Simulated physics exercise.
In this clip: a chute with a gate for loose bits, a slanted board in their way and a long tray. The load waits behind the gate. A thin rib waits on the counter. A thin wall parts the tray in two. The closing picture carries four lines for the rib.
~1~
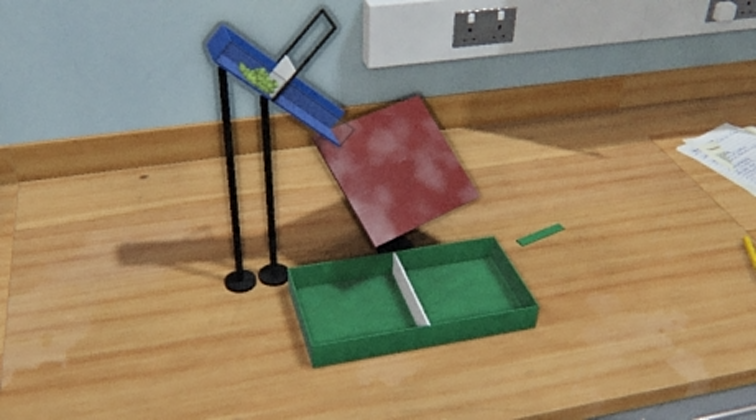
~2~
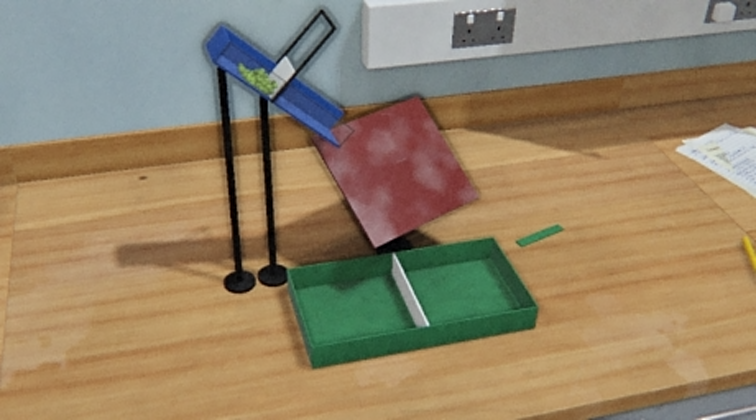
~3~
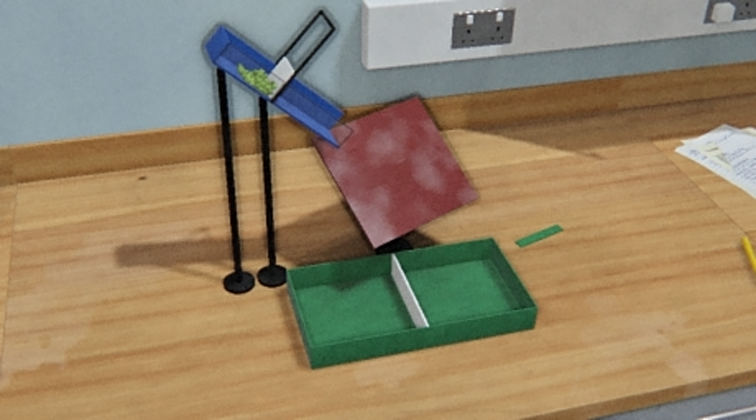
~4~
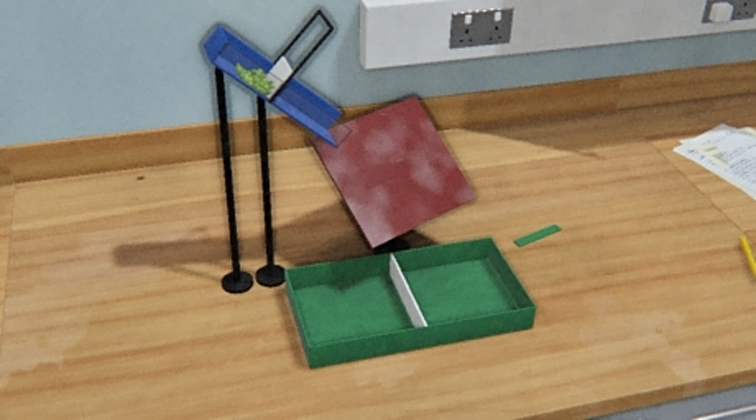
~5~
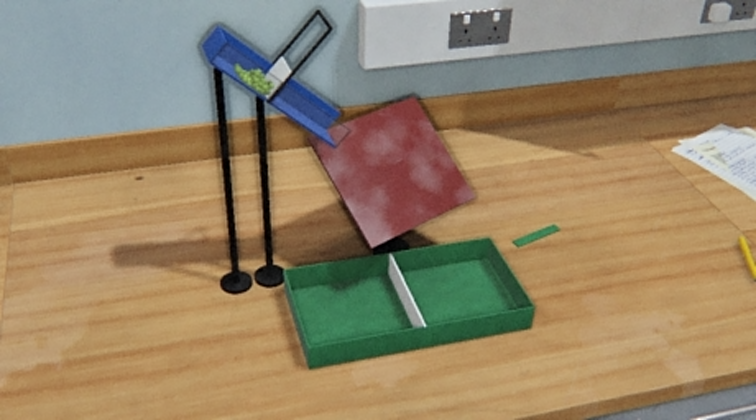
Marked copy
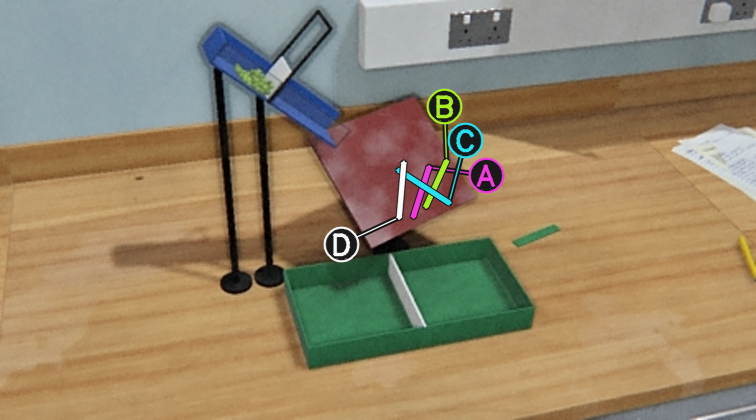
On a wooden counter, a blue chute on black stands held some green bits behind a closed gate, above a slanted red board and a divided green tray, and nothing noticeably moved.
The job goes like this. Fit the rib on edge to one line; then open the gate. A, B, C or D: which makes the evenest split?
It is D.
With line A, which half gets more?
Right.
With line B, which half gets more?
The right half.
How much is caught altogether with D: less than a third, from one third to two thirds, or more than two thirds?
Line D gives more than two thirds.
On the marked copy, line A from (429, 167) to (413, 216); line B from (446, 161) to (426, 206); line C from (398, 170) to (448, 202); line D from (403, 163) to (399, 217).
With A, of what is caught, a small share in the left half, all but a few in the right.
With B, of what is caught, none at all in the left half, the whole lot in the right.
With C, of what is caught, none at all in the left half, the whole lot in the right.
With D, of what is caught, close to two thirds in the left half, close to a third in the right.
